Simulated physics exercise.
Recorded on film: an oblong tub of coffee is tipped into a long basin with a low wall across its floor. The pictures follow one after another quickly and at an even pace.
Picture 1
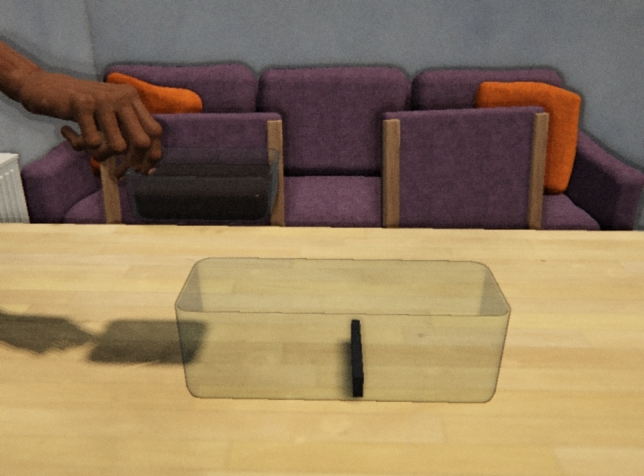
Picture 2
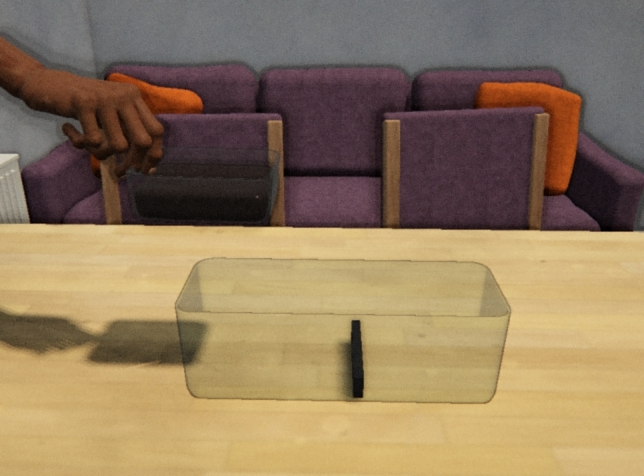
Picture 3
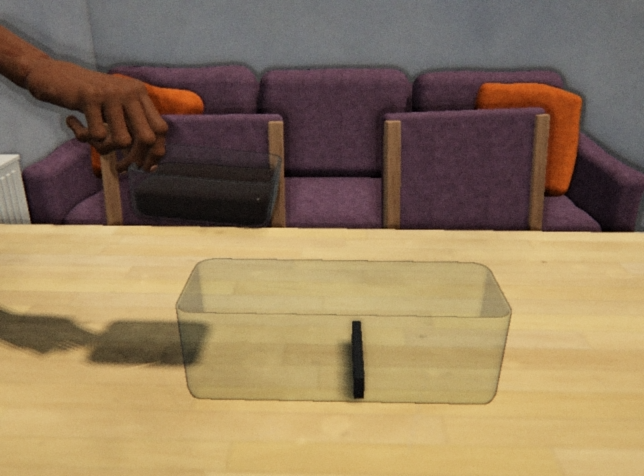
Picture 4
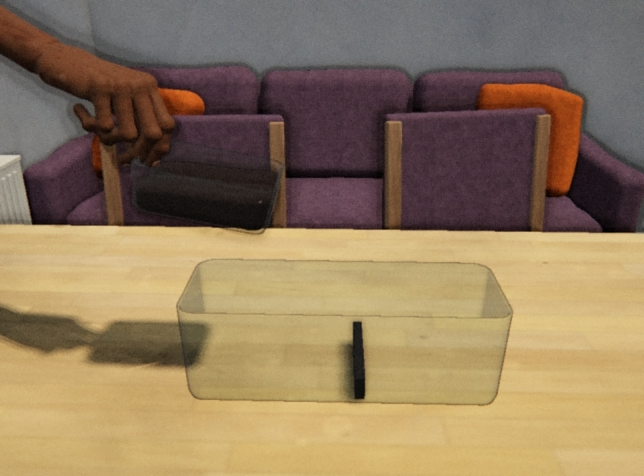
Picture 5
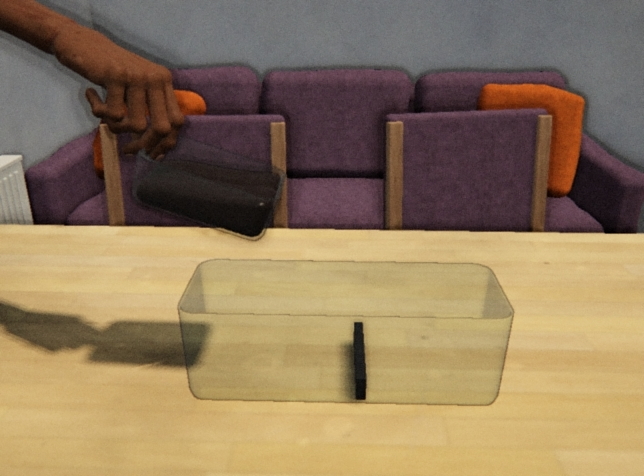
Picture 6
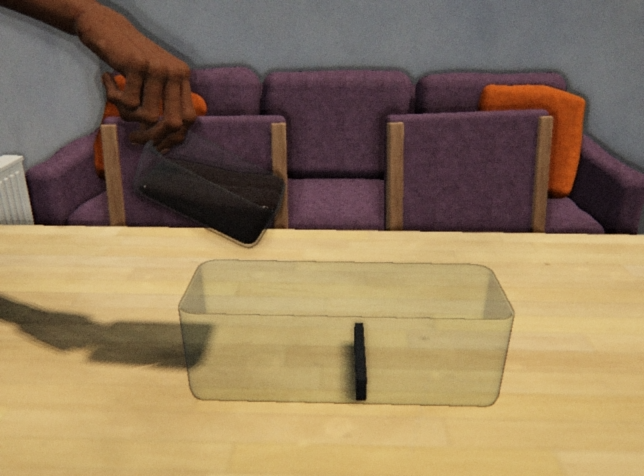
A hand reaching in from the left holds a see-through oblong tub of dark coffee above a pale wooden table, level at first, then steadily tilting its right end downward while the wrist rises. Below and to the right sits a long, clear, yellowish basin with a low black wall across its floor. Seen from the table's front, the room has a purple sofa, two chairs, orange cushions and a grey wall.
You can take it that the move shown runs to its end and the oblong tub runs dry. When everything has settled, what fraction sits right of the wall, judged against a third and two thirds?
My call is that the right side misses a third.
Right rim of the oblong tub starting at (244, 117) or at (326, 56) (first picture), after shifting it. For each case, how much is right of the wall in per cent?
10 % and 60 %.
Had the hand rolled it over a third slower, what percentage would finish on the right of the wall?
I'd say close to 5 %.
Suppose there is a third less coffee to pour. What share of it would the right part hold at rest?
Estimated share: Close to 5 per cent.
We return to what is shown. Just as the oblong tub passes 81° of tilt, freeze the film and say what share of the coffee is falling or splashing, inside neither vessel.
About 40 %.
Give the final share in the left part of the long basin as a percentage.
Some 80 parts in a hundred.
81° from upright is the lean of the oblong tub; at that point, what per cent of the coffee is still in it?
It still holds close to 15 per cent at that lean.
A moment on, the oblong tub is tipped on its side and 15 per cent is still to pour, 44 is left of the wall and 0 right of it.
Next, the oblong tub is tipped on its side and 6 per cent is still to pour, 77 is left of the wall and 9 right of it.
Then the oblong tub is tipped on its side and 2 per cent is still to pour, 79 is left of the wall and 13 right of it.
Later the oblong tub is tipped on its side and 0 per cent is still to pour, 81 is left of the wall and 13 right of it.
At rest 82 per cent lies left of the wall, 13 right of it and 5 outside.
